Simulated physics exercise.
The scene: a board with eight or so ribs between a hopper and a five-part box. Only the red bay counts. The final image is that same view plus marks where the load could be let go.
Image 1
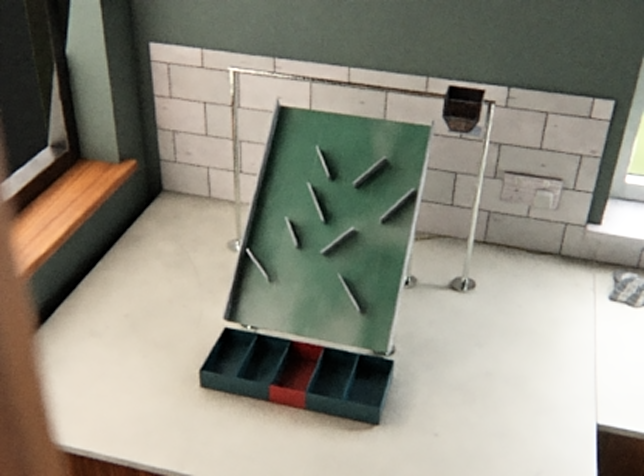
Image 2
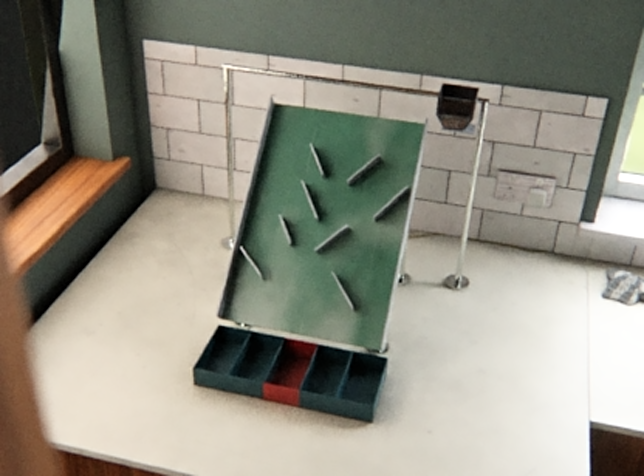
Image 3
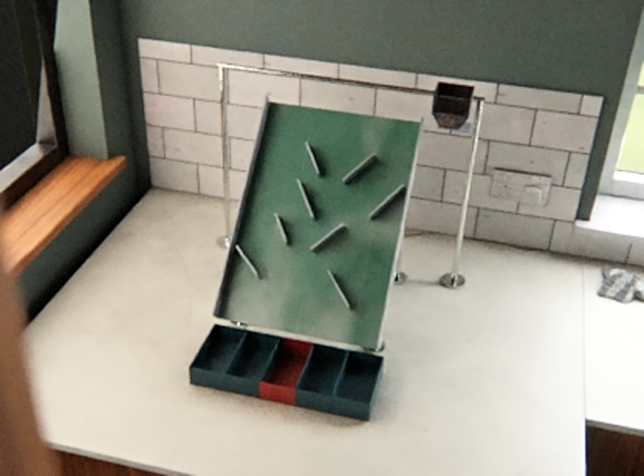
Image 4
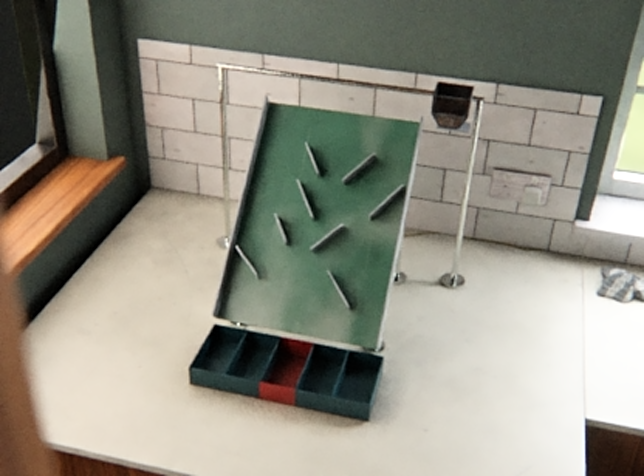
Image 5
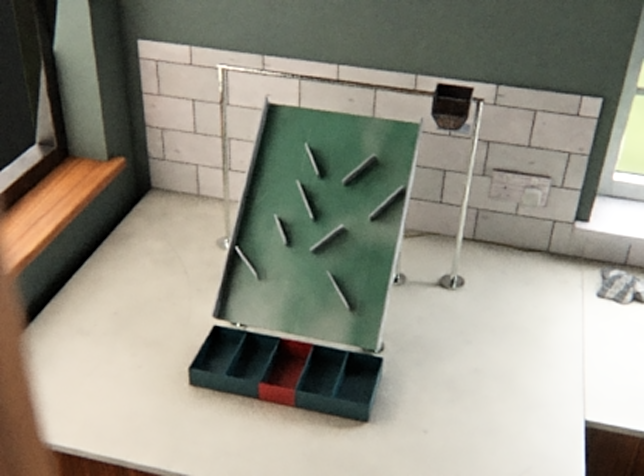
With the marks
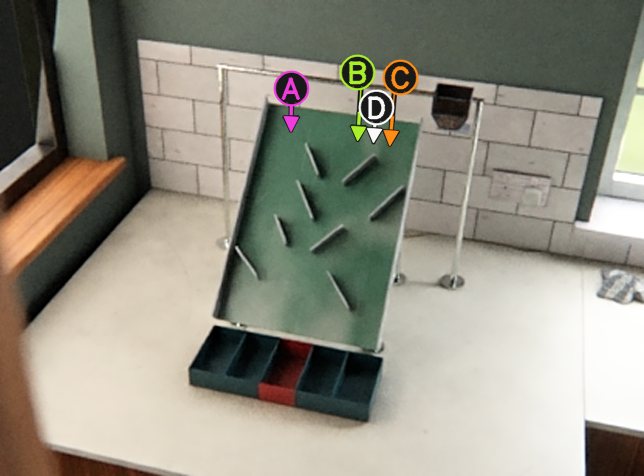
The view shifts very slightly at first, then stays still, showing a tilted green board with angled ribs, a dark hopper at its upper right and a five-part box with a red middle bay below; nothing on the counter moves.
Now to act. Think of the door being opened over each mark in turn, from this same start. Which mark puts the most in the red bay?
A beats the others.
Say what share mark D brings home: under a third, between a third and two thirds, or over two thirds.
It is under a third.
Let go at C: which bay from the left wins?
The fifth.
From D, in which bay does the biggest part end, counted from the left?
The second from the left.
On the marked copy, mark A meets the board at (291, 126); mark B meets the board at (357, 135); mark C meets the board at (390, 140); mark D meets the board at (373, 137).
Choosing A, roughly half in the red bay, roughly a third in other bays, about a tenth outside the box.
Choosing B, just a few in the red bay, almost all in other bays, about a tenth outside the box.
Choosing C, about a tenth in the red bay, the larger part in other bays, about a tenth outside the box.
Choosing D, about a tenth in the red bay, the larger part in other bays, about a tenth outside the box.
